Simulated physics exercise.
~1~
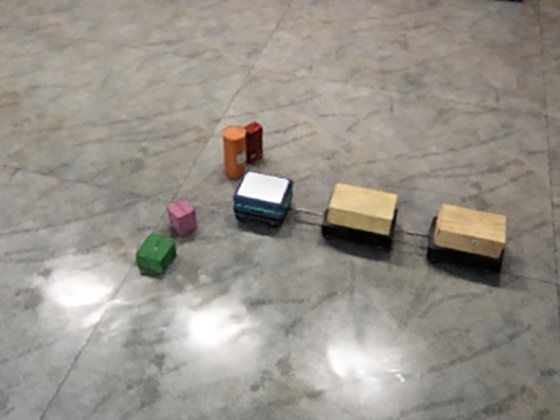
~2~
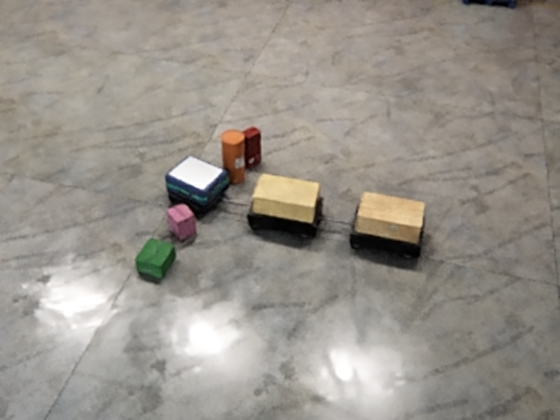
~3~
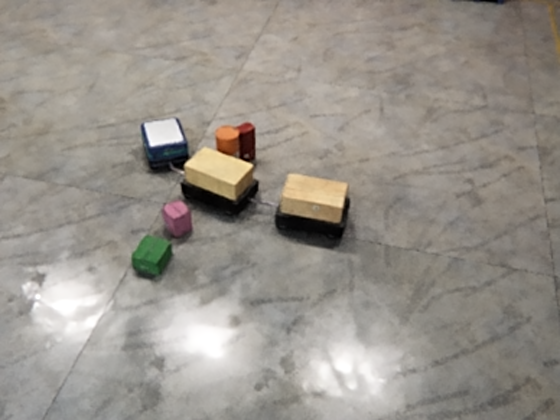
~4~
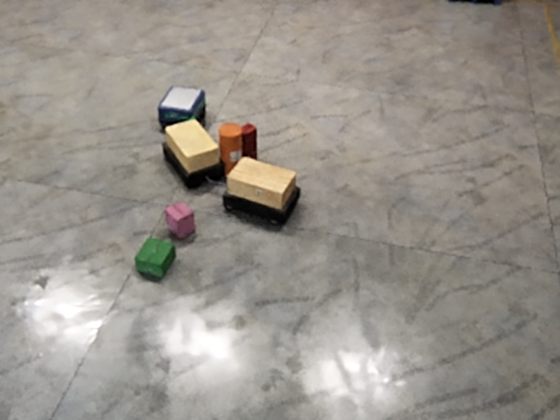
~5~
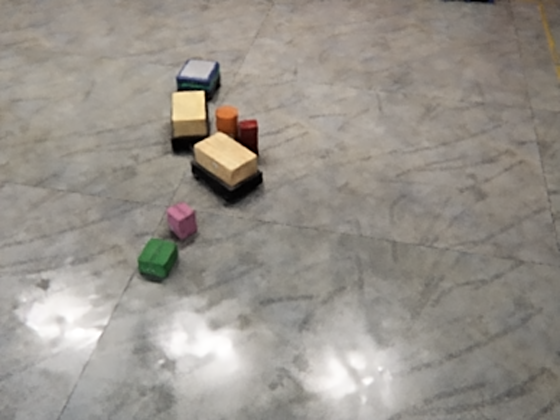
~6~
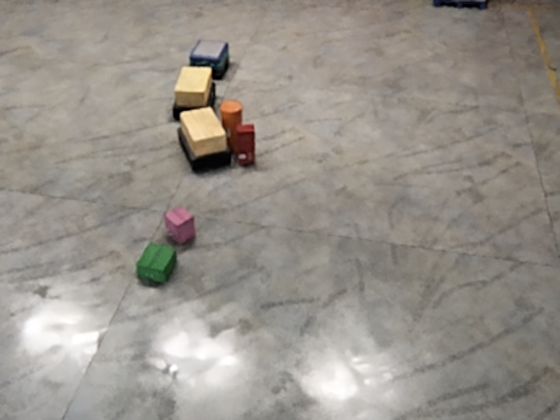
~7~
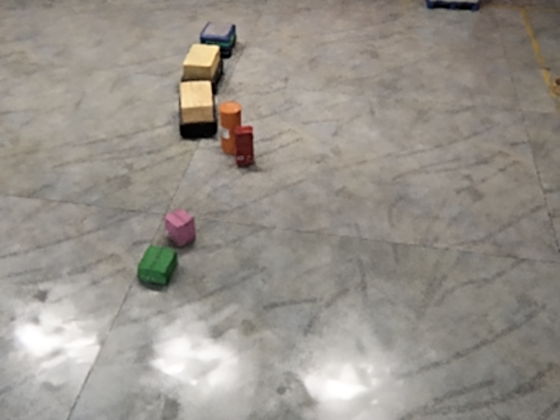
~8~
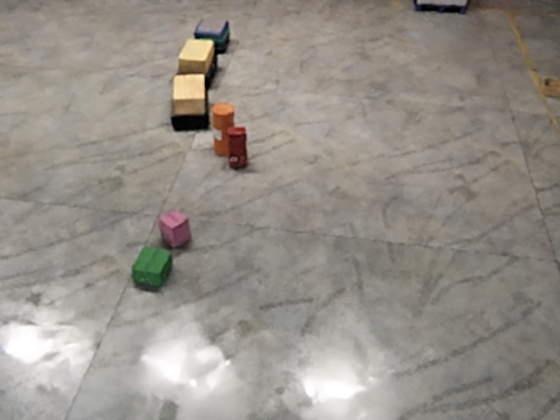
On a shiny grey floor, a small blue tug pulls two carts carrying wooden blocks leftward, then curves away between the pink box and the orange drum, the carts shifting the drum and red box slightly; it ends up near the top, with the pink and green boxes still in place.
